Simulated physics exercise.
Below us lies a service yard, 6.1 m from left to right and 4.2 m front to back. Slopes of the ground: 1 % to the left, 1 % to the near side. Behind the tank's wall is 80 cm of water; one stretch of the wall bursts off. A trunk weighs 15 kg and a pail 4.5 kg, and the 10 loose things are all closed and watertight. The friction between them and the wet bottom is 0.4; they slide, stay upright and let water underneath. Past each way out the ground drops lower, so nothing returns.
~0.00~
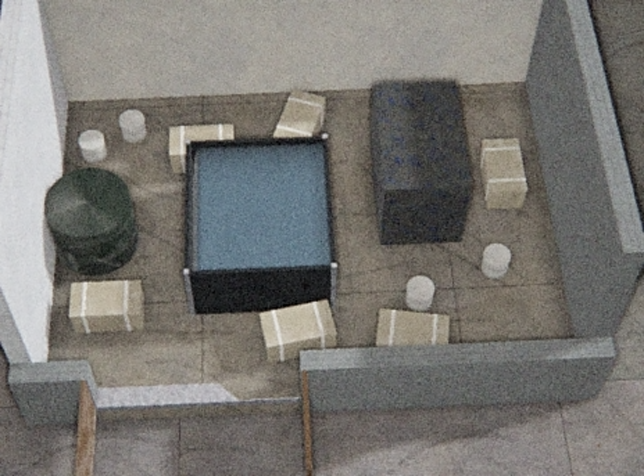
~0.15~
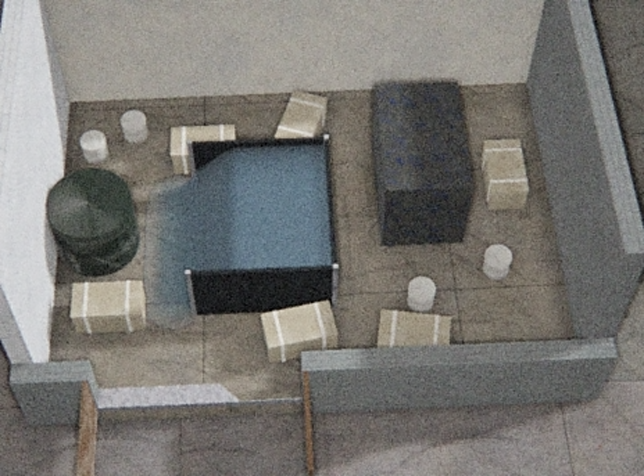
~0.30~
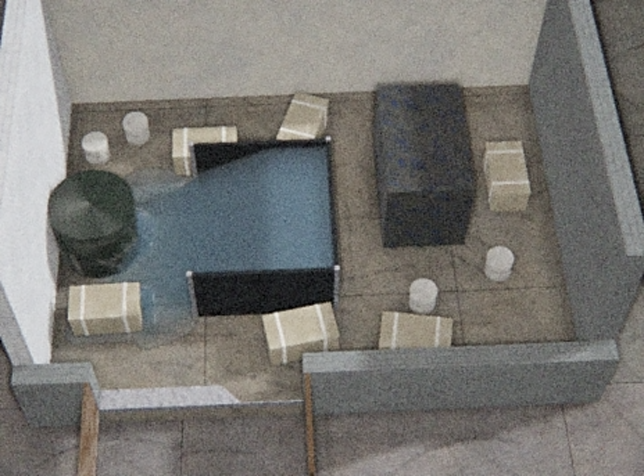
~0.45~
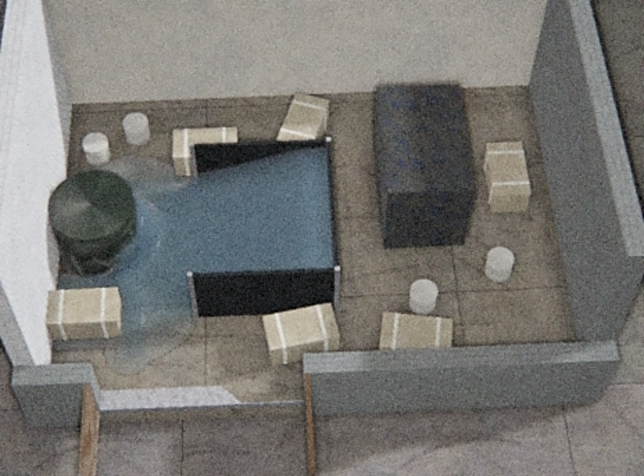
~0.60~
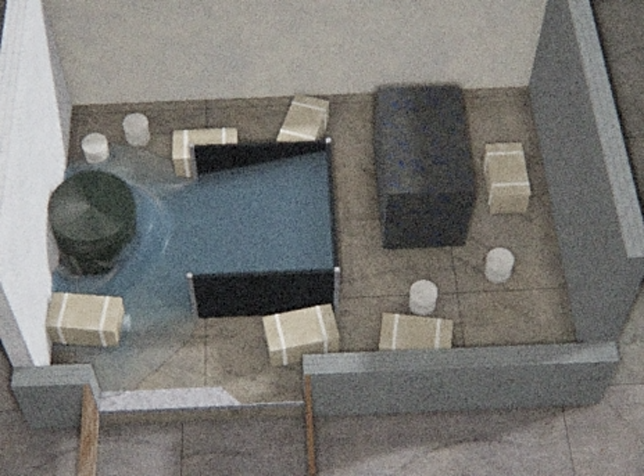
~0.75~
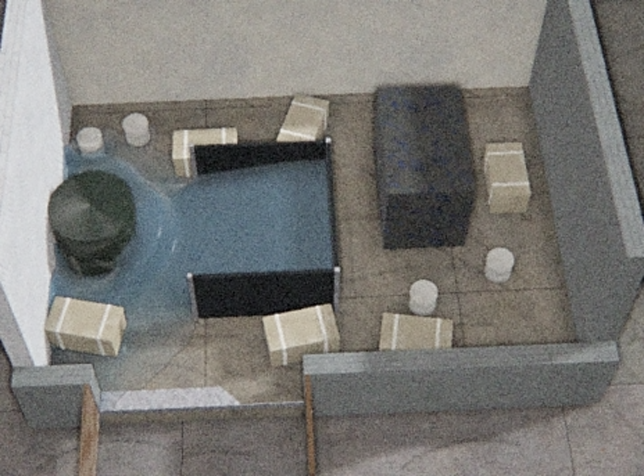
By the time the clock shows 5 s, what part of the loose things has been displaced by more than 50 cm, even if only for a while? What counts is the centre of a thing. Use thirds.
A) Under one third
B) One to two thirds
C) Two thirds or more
B.
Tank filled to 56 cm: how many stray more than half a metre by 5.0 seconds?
The count would be 5.
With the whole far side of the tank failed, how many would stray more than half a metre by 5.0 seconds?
Then 8 of them would.
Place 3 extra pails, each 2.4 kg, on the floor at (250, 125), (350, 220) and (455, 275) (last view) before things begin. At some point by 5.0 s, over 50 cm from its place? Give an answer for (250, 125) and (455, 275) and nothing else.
In the order asked they come out beyond the limit, inside the limit.
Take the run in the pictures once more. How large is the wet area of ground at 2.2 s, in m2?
Roughly 11.5 m2 of it is wet.
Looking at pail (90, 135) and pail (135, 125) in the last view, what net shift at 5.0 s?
Taking them in turn, I get 550 cm for the first and 250 cm for the second.
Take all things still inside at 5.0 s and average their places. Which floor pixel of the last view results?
I'd put it around (422, 220).
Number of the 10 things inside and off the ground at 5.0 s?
3 at that moment.
After 1.1 s 2 of 10 are over 50 cm from their spots; 1 afloat.
After 2.2 s 3 of 10 are over 50 cm from their spots; 1 afloat.
After 3.5 s 5 of 10 are over 50 cm from their spots; 2 afloat.
After 5.0 s 6 of 10 are over 50 cm from their spots, and 6 have been at some point; 3 afloat.
